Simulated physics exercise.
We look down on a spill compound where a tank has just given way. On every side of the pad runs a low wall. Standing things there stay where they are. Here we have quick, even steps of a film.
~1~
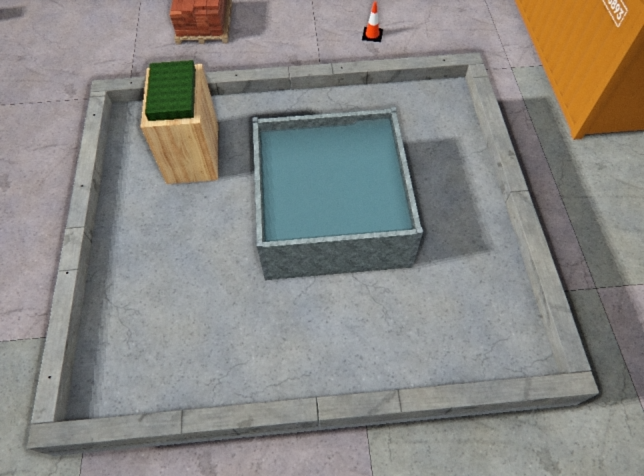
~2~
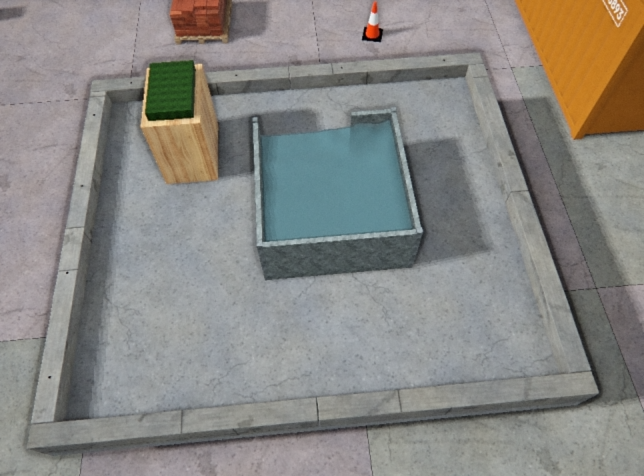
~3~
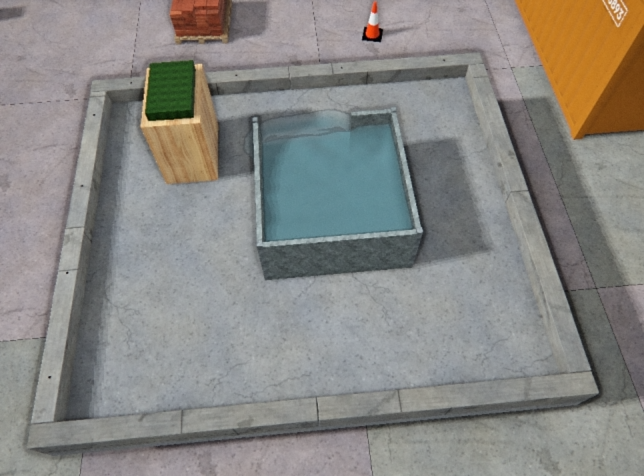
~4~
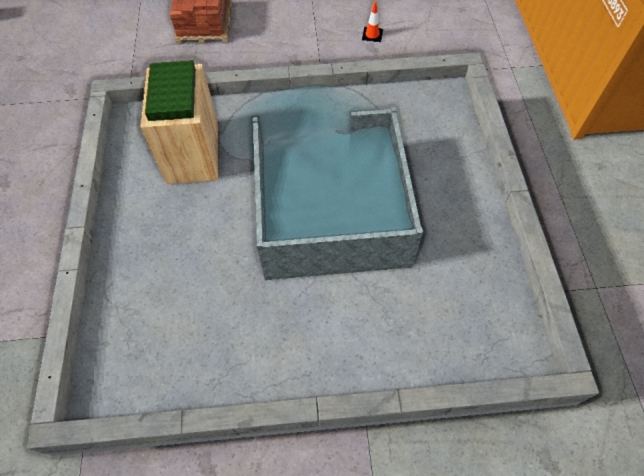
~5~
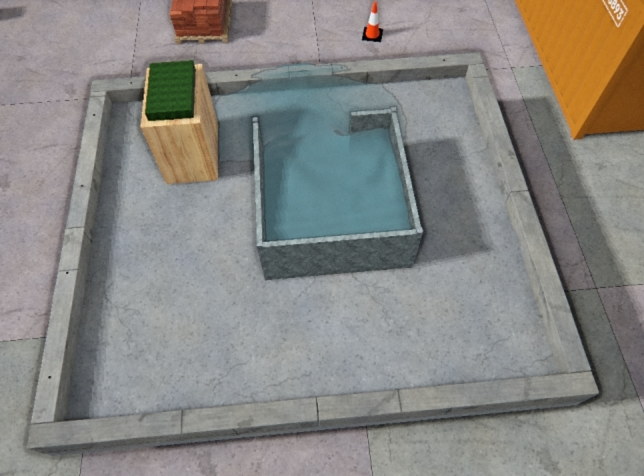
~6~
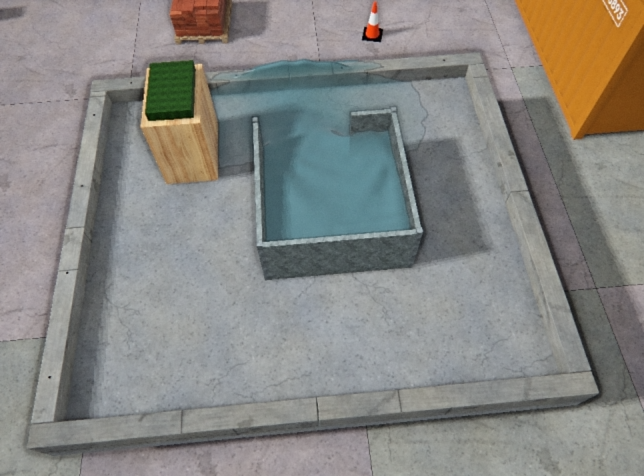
On a walled concrete pad, the far side of a square open tank gave way, and water poured out through the gap, spreading across the pad to the far wall and out to both sides.
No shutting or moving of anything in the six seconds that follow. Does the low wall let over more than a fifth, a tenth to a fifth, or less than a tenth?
It lets over a tenth to a fifth.
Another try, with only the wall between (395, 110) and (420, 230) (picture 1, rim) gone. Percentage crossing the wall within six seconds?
Close to 18 per cent, I reckon.
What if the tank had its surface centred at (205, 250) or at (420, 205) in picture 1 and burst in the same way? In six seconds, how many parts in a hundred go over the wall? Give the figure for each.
Roughly 6 per cent, then roughly 10 per cent.
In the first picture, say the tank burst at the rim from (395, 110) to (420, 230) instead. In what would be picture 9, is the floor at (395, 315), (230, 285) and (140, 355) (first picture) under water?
Spared, spared, spared.
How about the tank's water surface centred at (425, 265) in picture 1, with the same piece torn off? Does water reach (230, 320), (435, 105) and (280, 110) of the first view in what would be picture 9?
Point by point: Spared, soaked, soaked.
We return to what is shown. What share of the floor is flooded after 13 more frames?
Around 50 percent, give or take.
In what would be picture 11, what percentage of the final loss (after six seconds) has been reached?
Near 25 in a hundred.
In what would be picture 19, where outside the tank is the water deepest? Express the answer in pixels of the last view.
Deepest spot: Around (112, 112).
A moment on, water covers 20 % of the floor; the low wall has let 0 % over.
Next, water covers 25 % of the floor; the low wall has let 4 % over.
Then, water covers 45 % of the floor; the low wall has let 12 % over.
Later, water covers 75 % of the floor; the low wall has let 14 % over.
In the end, water covers 80 % of the floor; the low wall has let 14 % over.
